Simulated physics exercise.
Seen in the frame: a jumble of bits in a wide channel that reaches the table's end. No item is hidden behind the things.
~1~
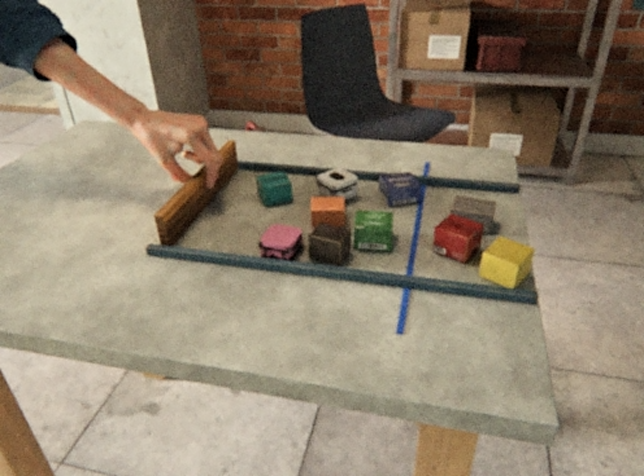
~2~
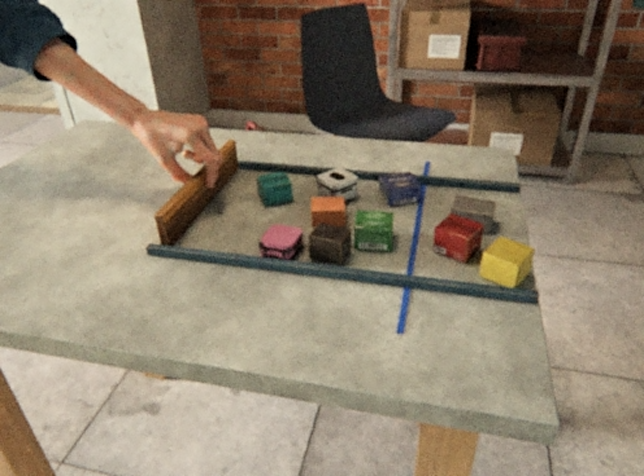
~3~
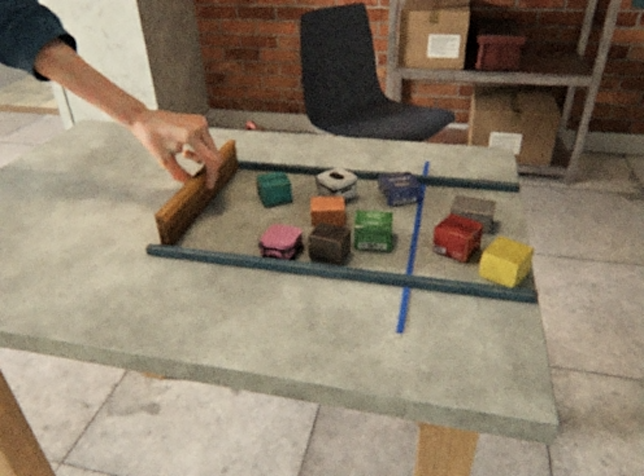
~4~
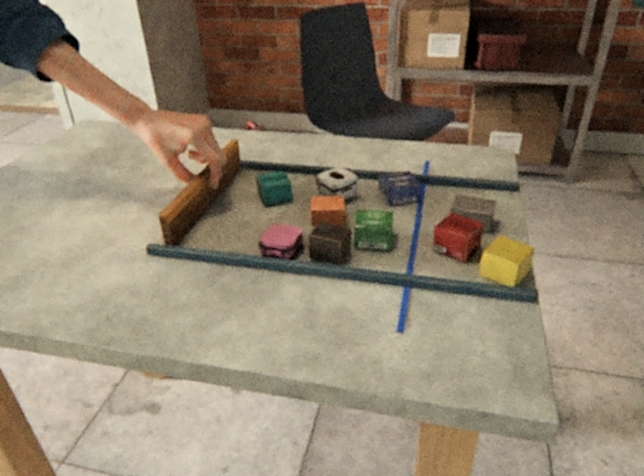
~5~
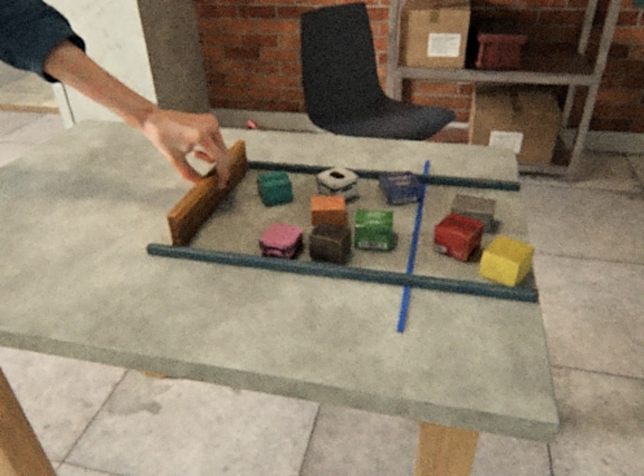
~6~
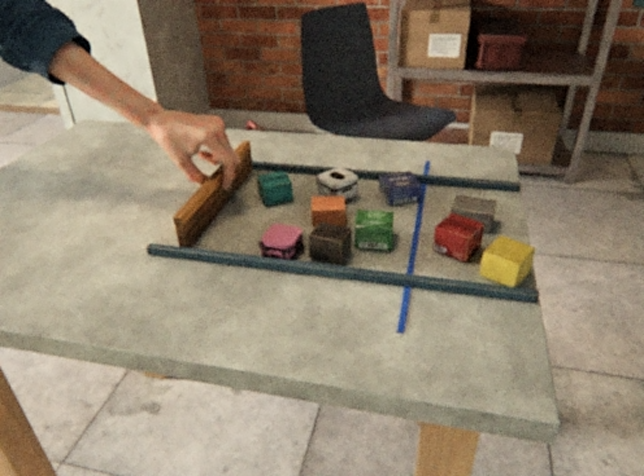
A hand slides a wooden board slightly right along a channel toward small, still coloured blocks.
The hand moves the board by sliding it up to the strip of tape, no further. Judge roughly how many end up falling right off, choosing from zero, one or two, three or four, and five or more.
It is zero.
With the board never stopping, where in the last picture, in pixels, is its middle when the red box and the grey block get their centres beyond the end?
Middle approx. at (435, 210), then approx. at (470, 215).
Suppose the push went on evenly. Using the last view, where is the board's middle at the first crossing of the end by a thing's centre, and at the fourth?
Near (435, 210) first, near (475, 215) second.
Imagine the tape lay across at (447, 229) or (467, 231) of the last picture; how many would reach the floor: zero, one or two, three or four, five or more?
Counts by place: 1 or 2, then one or two.
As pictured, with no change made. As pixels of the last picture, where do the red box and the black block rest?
Roughly (512, 237); the other one roughly (467, 257).
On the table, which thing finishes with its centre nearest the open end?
It would be the yellow block.
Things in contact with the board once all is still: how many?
Number: 4.
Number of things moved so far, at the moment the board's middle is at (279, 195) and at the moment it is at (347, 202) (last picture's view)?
That makes 1 at the first spot and 7 at the second.
A little later, none off yet; yellow block at rest near (507, 261); grey block at rest near (473, 214); red box at rest near (458, 237).
When it is over, the number that fall off is zero.
